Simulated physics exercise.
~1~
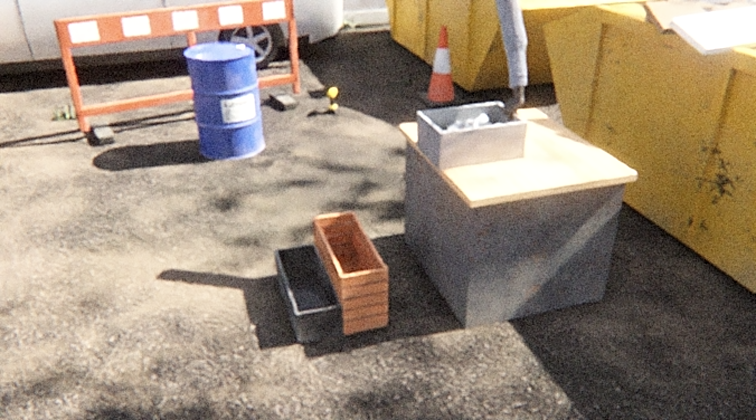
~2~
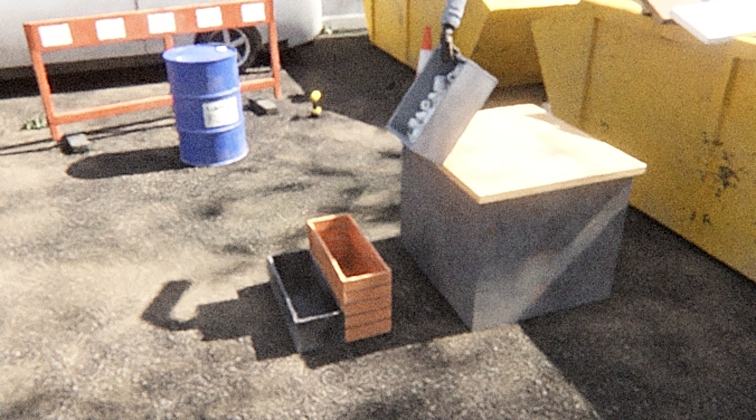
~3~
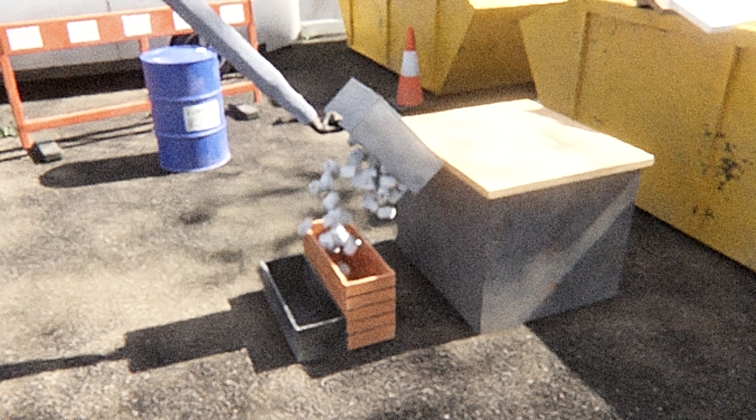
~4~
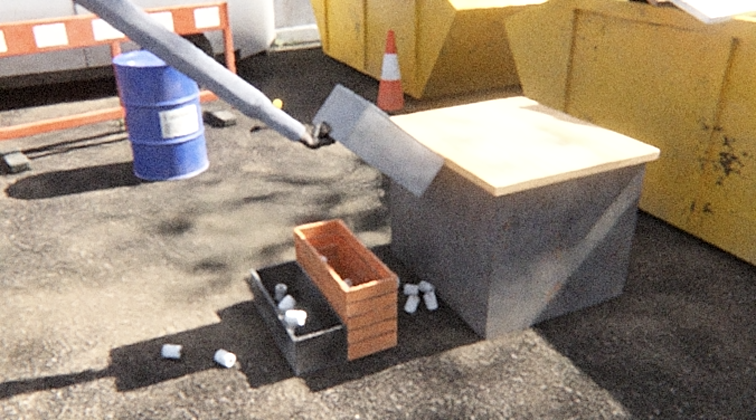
The footage shows an arm lifting a grey box from a bench and tipping it leftward until small pale rolls tumble out, many dropping into an orange tub, with others ending up in the black tote beyond it and scattered on the ground on both sides.
